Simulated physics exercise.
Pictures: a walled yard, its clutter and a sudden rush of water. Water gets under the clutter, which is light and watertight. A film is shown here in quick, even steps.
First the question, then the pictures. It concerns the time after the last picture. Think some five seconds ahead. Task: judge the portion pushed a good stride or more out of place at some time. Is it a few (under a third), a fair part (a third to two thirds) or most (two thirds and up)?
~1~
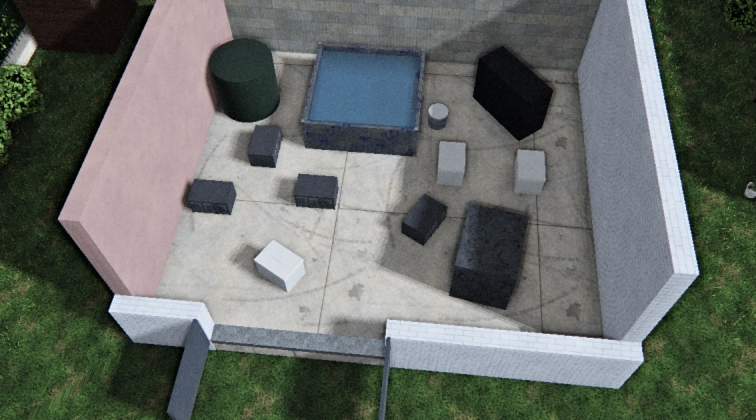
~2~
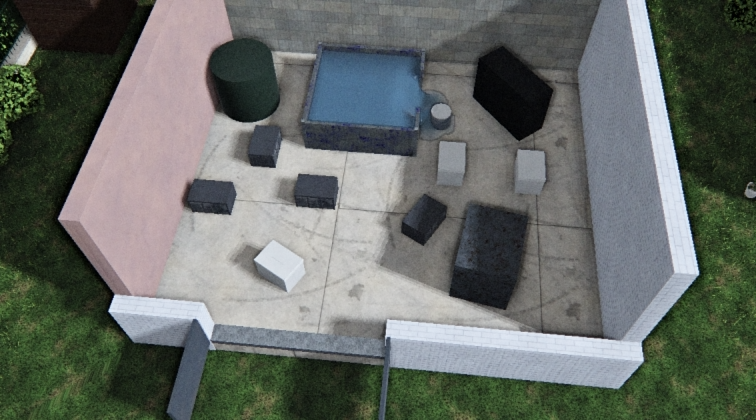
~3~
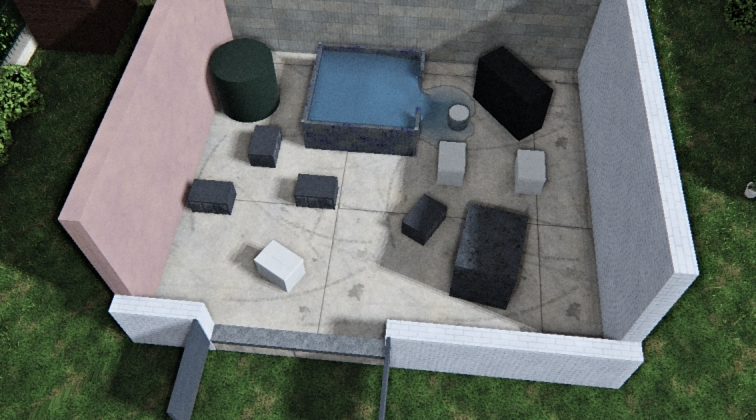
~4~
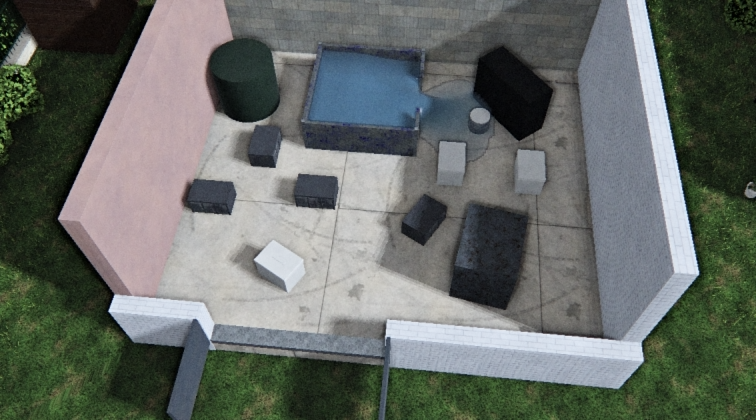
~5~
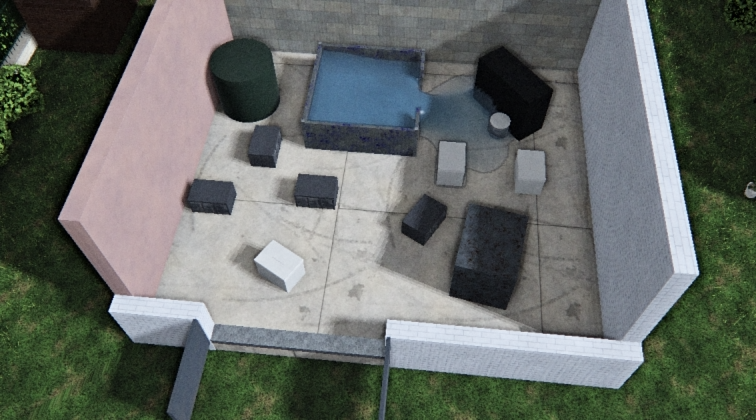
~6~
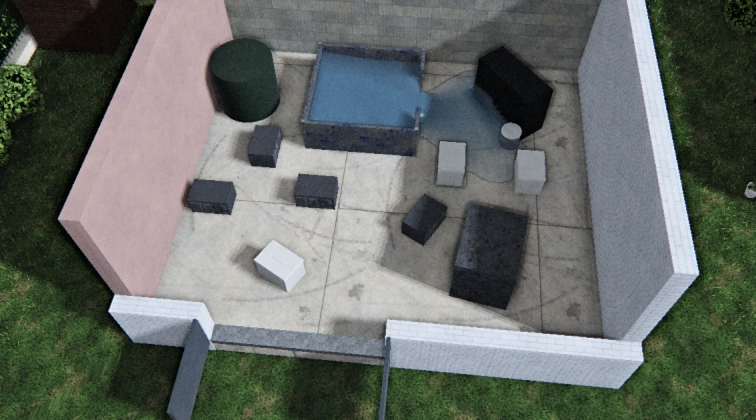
A few.
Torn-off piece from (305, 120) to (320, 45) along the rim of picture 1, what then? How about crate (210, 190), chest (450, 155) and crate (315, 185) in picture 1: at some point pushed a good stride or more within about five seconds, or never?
Lab note - in sequence: Travelled far enough; did not travel far; did not travel far.
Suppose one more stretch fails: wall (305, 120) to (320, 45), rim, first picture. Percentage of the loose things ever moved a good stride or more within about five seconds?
Roughly 40 %.
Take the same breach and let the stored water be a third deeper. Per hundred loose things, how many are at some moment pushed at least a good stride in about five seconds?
Share moved: Approx. 40 percent.
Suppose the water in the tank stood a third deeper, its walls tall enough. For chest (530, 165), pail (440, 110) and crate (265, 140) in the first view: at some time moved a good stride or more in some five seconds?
In sequence: Went the distance, went the distance and fell short.
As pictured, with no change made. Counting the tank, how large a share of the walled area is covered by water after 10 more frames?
That works out to about 35 in a hundred.
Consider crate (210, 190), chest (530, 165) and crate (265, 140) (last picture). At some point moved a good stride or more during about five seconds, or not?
The first is not so far, the second driven that far, and the third not so far.
A moment on, 1 of 8 are well off their spots; 0 afloat.
Next, 2 of 8 are well off their spots; 2 afloat.
Later, 2 of 8 are well off their spots; 1 afloat.
In the end, 2 of 8 are well off their spots, and 2 have been at some point; 1 afloat.
